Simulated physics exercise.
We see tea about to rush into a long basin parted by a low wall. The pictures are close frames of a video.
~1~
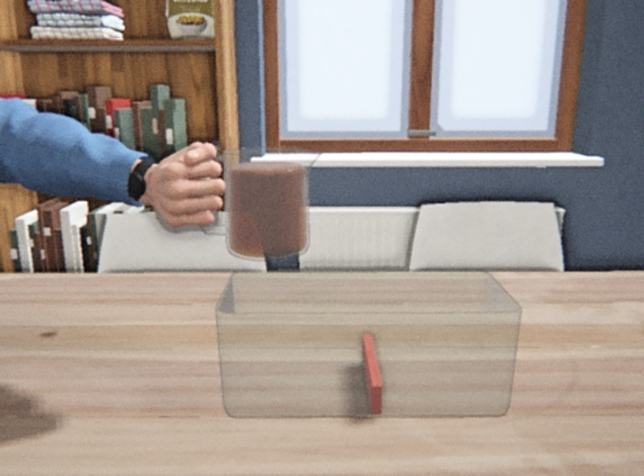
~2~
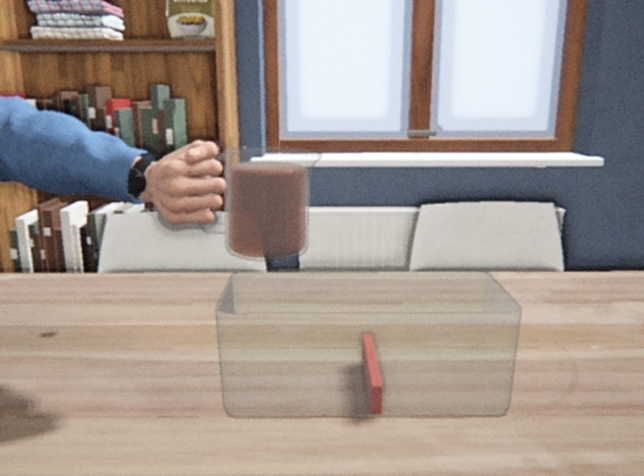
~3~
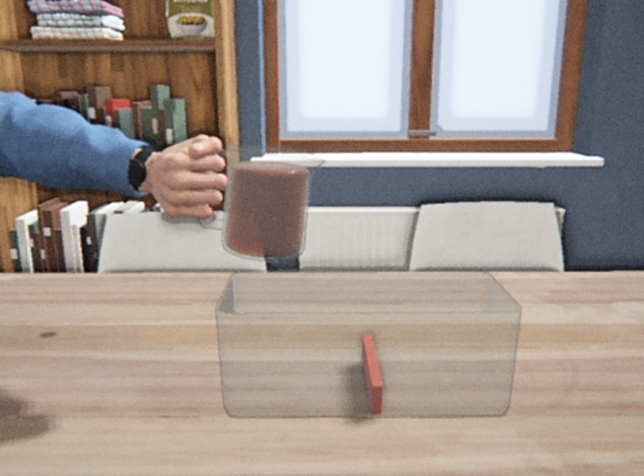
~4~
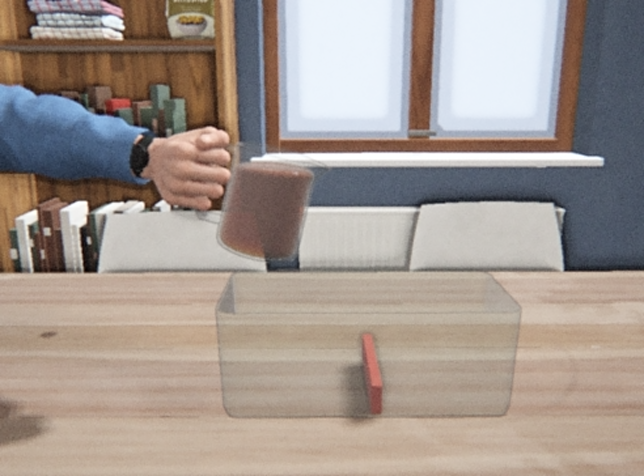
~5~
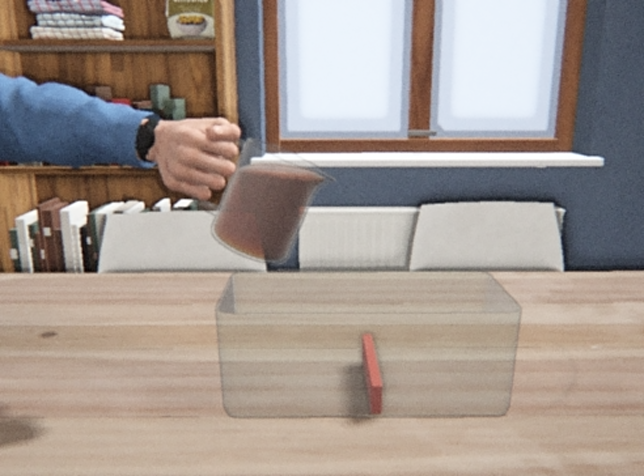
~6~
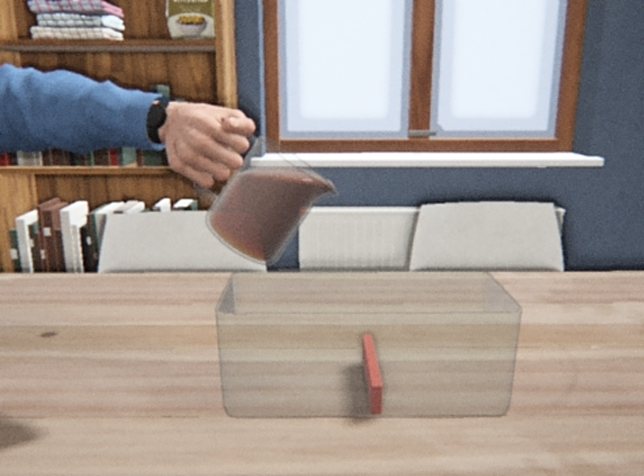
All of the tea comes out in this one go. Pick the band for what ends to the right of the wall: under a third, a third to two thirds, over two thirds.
The share right of the wall is from a third to two thirds.
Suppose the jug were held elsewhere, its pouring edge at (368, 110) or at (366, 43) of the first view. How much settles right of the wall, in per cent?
About 85 and 80 per cent.
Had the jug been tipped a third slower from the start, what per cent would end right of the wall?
Some 60 per cent.
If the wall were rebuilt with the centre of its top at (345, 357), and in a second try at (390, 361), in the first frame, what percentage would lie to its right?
First some 95, then 15 per cent.
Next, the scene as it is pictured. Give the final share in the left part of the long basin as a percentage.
Near 50 %.
A moment on, the jug is tipped right over and 58 per cent is still to pour, 7 is left of the wall and 15 right of it.
Next, the jug is tipped right over and 14 per cent is still to pour, 35 is left of the wall and 41 right of it.
Then the jug is tipped right over and 2 per cent is still to pour, 46 is left of the wall and 50 right of it.
Later the jug is tipped right over and 0 per cent is still to pour, 49 is left of the wall and 50 right of it.
In the end 49 per cent lies left of the wall, 50 right of it and 0 outside.
